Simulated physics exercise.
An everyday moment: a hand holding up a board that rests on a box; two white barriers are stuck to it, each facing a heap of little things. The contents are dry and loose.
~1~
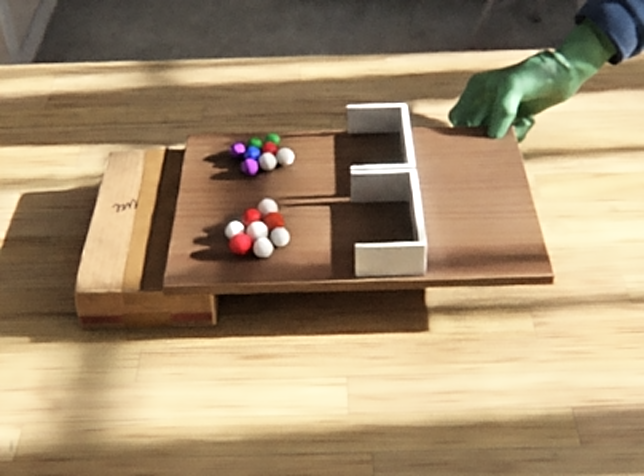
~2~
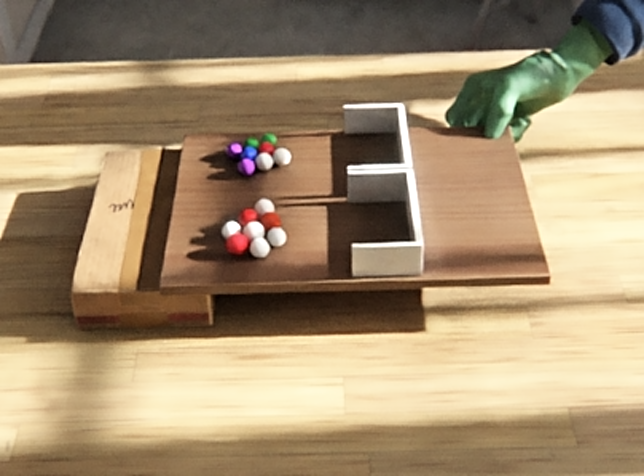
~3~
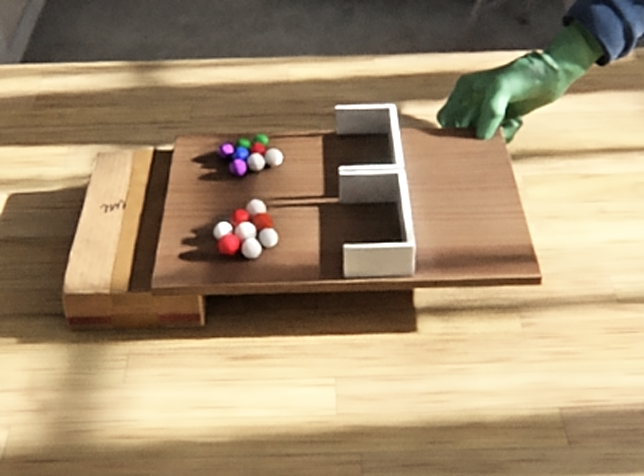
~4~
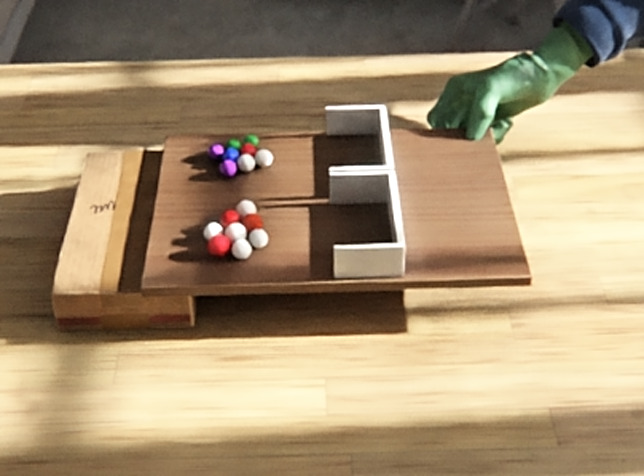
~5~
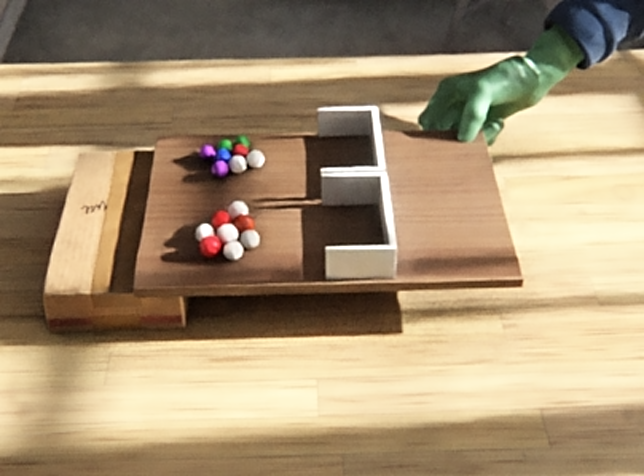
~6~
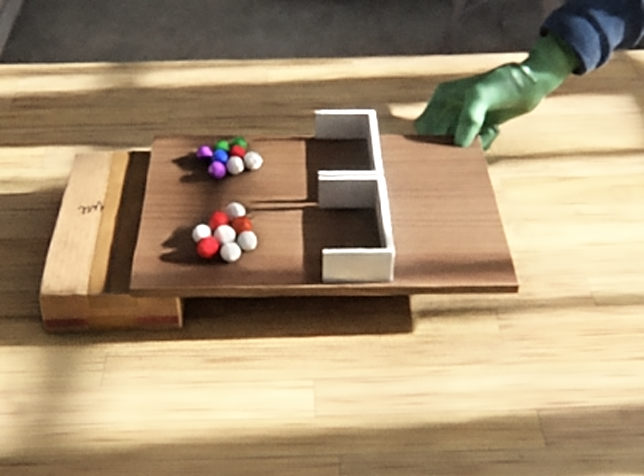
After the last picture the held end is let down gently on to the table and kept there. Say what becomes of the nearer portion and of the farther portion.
The nearer portion ends against the bar; the farther portion ends against the bar.
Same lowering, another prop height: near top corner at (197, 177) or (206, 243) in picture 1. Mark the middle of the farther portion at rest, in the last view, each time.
At about (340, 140), and at (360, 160).
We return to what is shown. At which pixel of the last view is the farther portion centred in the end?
Around (362, 174).
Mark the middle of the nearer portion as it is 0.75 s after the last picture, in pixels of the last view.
Near (359, 248).
Then, 0.21 s later than the last frame, board sloping at 5°; nearer portion where it was; farther portion where it was.
Then, 0.47 s later than the last frame, board sloping at 8°; nearer portion on its way down; farther portion on its way down.
Then, 0.75 s later than the last frame, board resting at 9°; nearer portion has reached its bar; farther portion has reached its bar.
When it is over, board resting at 9°; nearer portion gathered behind its bar; farther portion gathered behind its bar.
